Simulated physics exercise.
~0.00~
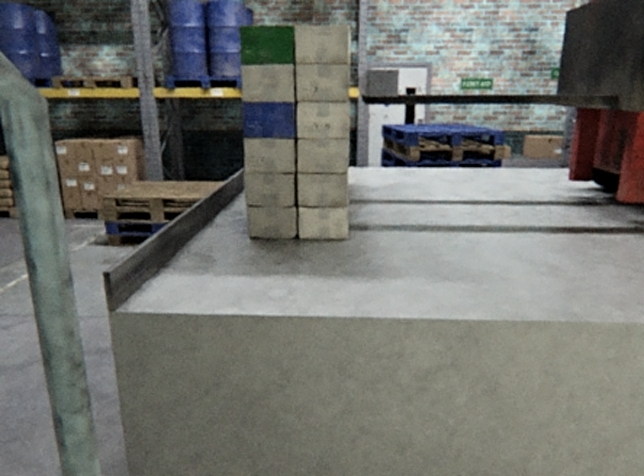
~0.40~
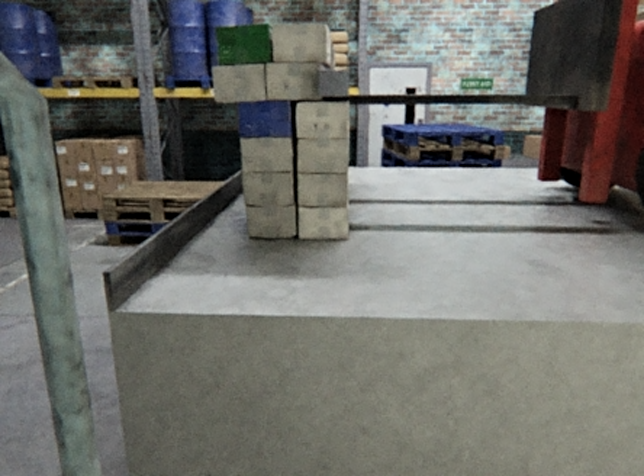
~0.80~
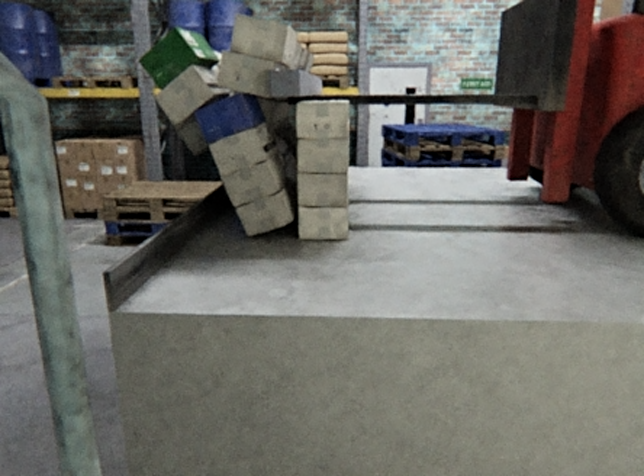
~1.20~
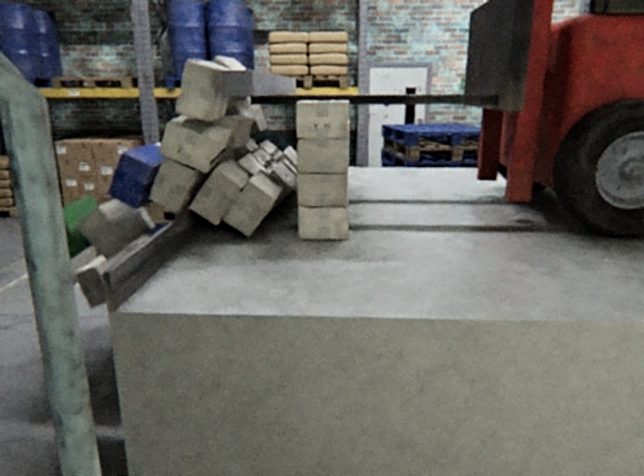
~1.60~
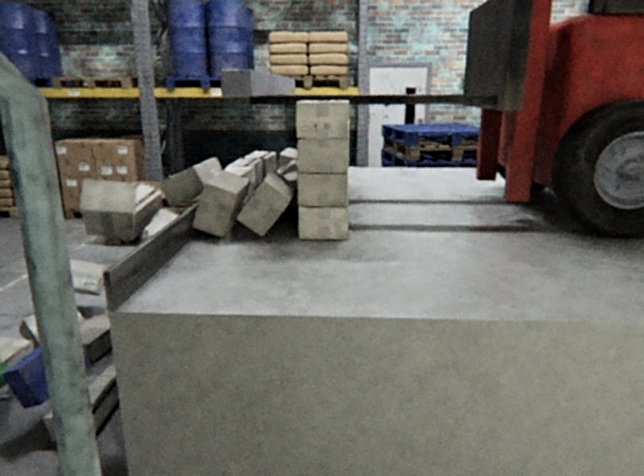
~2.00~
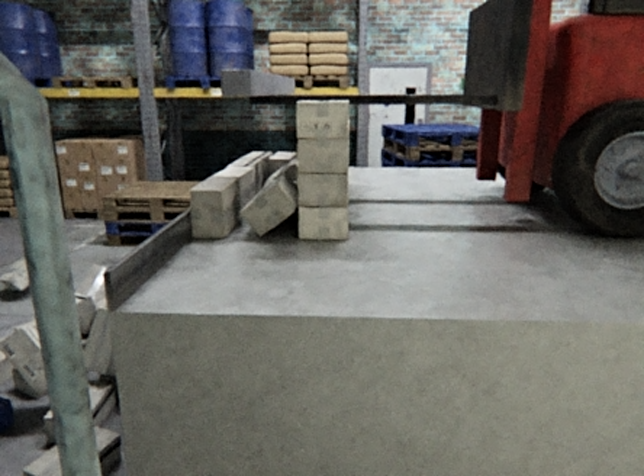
A red lift truck drives left, pushing a level steel beam into the upper part of a stack of parcels on a platform, then stops. The upper parcels and the left column topple left, many spilling over the kick board, while a short column and a few leaning parcels remain.
